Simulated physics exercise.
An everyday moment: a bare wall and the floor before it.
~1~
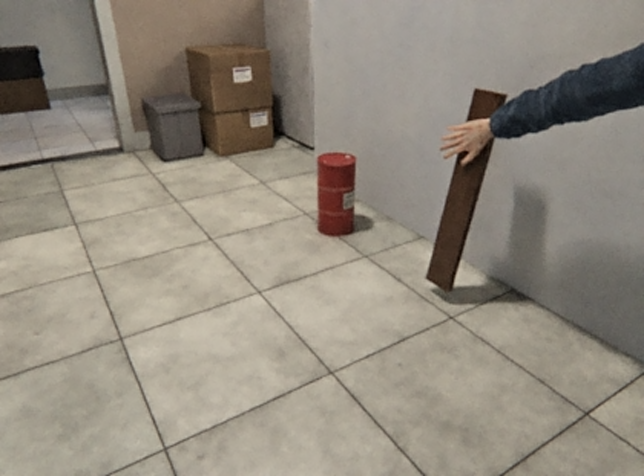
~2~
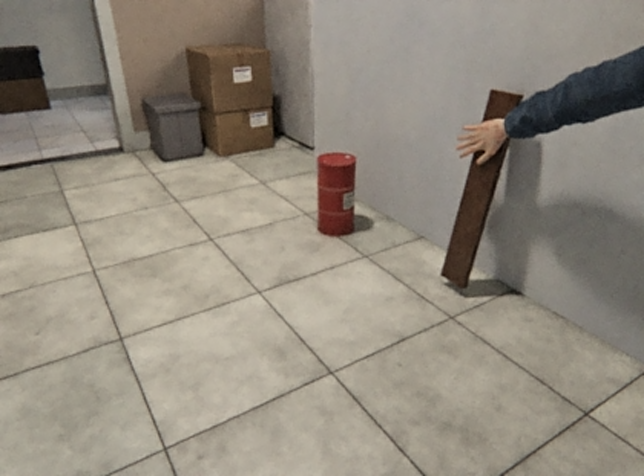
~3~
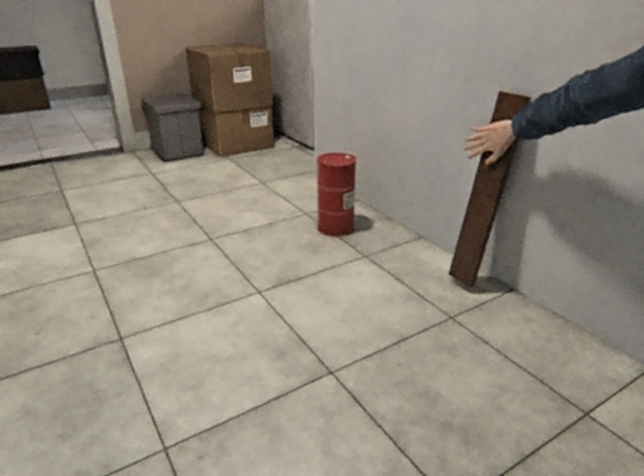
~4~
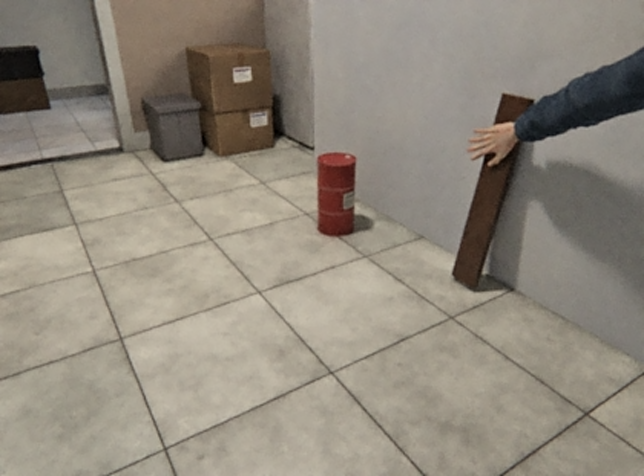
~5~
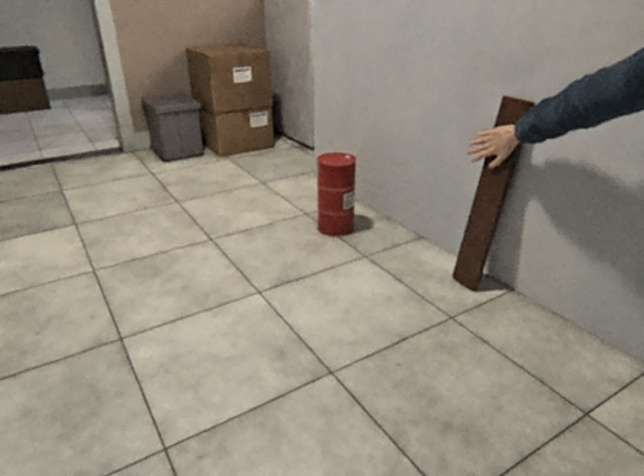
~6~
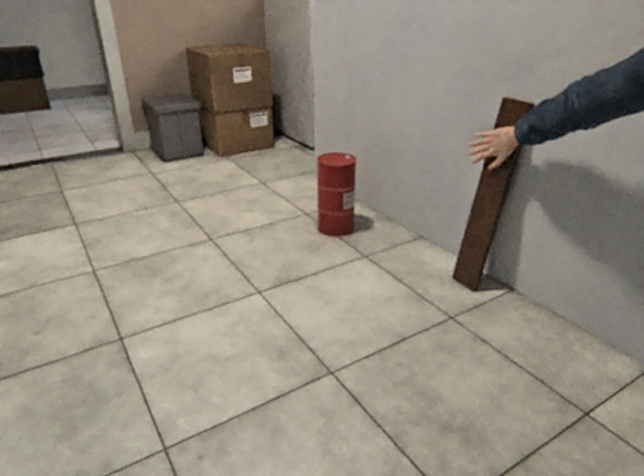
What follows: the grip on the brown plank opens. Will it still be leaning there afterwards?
Here the plank holds.
Then, 0.30 s after the last picture, nothing has stirred.
Then, 0.70 s after the last picture, brown plank resting near (489, 199).
At rest, both in place. Seen from the same camera at the end, brown plank near (489, 199). The plank remains leaning.
